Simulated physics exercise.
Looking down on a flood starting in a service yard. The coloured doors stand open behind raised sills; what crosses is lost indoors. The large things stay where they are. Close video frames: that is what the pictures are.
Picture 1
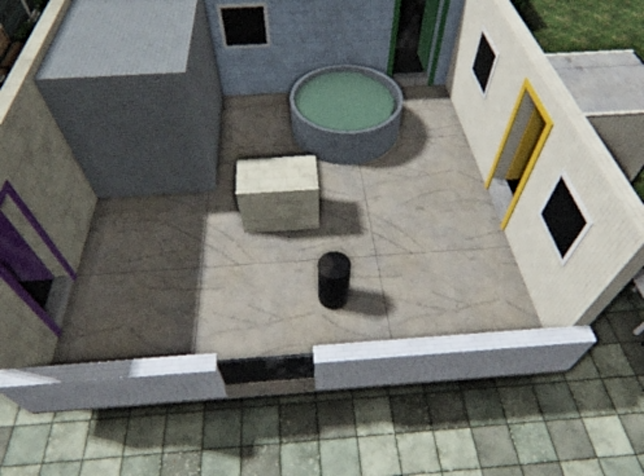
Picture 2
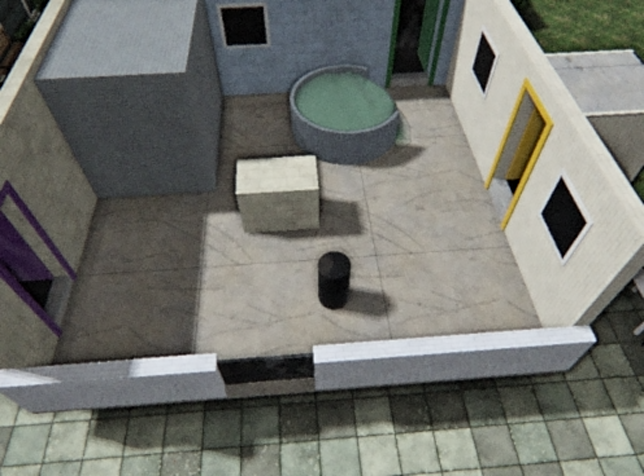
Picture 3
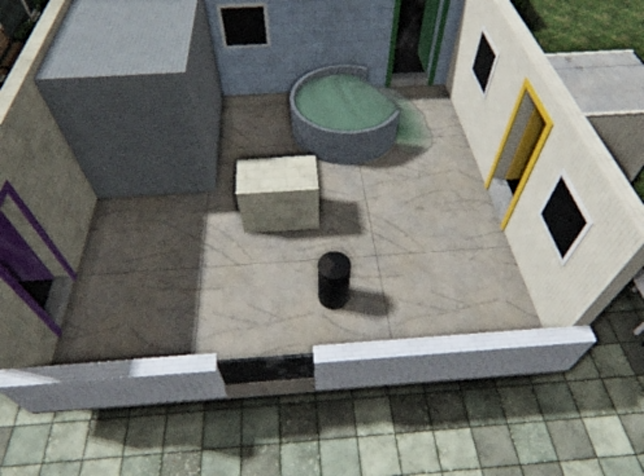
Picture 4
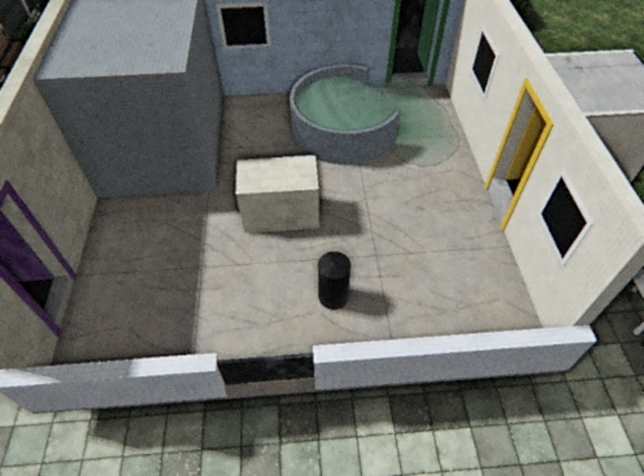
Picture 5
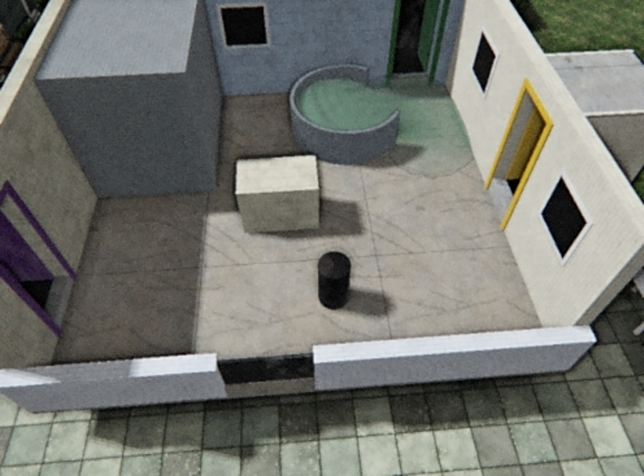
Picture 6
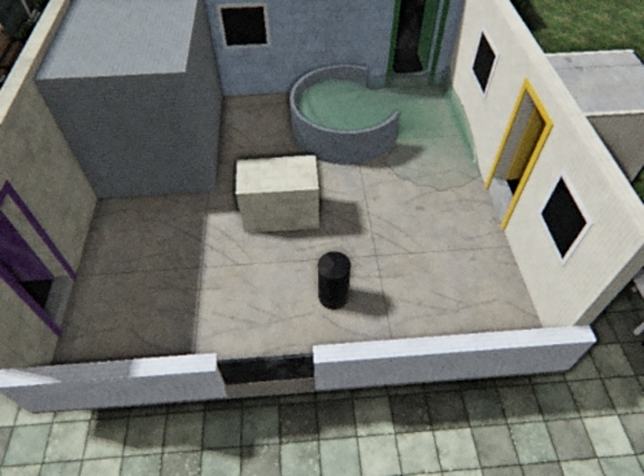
Green water pours from a gap in the round pool and spreads rightward across the yard floor.
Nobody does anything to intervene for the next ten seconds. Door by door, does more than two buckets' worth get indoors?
As I see it, the green door is going to be swamped; the purple door is going to stay within two buckets; the yellow door is going to stay within two buckets.
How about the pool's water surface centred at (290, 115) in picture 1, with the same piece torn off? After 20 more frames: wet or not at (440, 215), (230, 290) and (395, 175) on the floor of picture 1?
My reading is hit by the flood first, missed by the flood next and hit by the flood last.
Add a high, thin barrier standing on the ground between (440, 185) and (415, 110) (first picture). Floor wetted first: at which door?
I'd name the green-painted one.
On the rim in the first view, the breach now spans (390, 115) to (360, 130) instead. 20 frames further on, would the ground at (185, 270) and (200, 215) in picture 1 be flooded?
Well, the first place would be still bare and the second one still bare.
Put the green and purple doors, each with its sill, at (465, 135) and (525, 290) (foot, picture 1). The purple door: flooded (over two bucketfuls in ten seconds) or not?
In short: Purple door is under.
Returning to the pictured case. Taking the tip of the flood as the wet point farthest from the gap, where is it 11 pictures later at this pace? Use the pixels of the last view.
By then the tip should be at about (537, 328).
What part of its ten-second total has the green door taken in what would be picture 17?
It works out at roughly 65 percent of the ten-second total.
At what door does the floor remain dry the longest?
Result: The purple one.
A moment on, water covers 15 % of the floor; the green door over two buckets in, the purple door not reached, the yellow door wet at the sill, nothing in.
Next, water covers 25 % of the floor; the green door far over two buckets in, the purple door not reached, the yellow door wet at the sill, nothing in.
Then, water covers 50 % of the floor; the green door far over two buckets in, the purple door not reached, the yellow door wet at the sill, nothing in.
Later, water covers 80 % of the floor; the green door far over two buckets in, the purple door not reached, the yellow door wet at the sill, nothing in.
In the end, water covers 95 % of the floor; the green door far over two buckets in, the purple door wet at the sill, nothing in, the yellow door wet at the sill, nothing in.
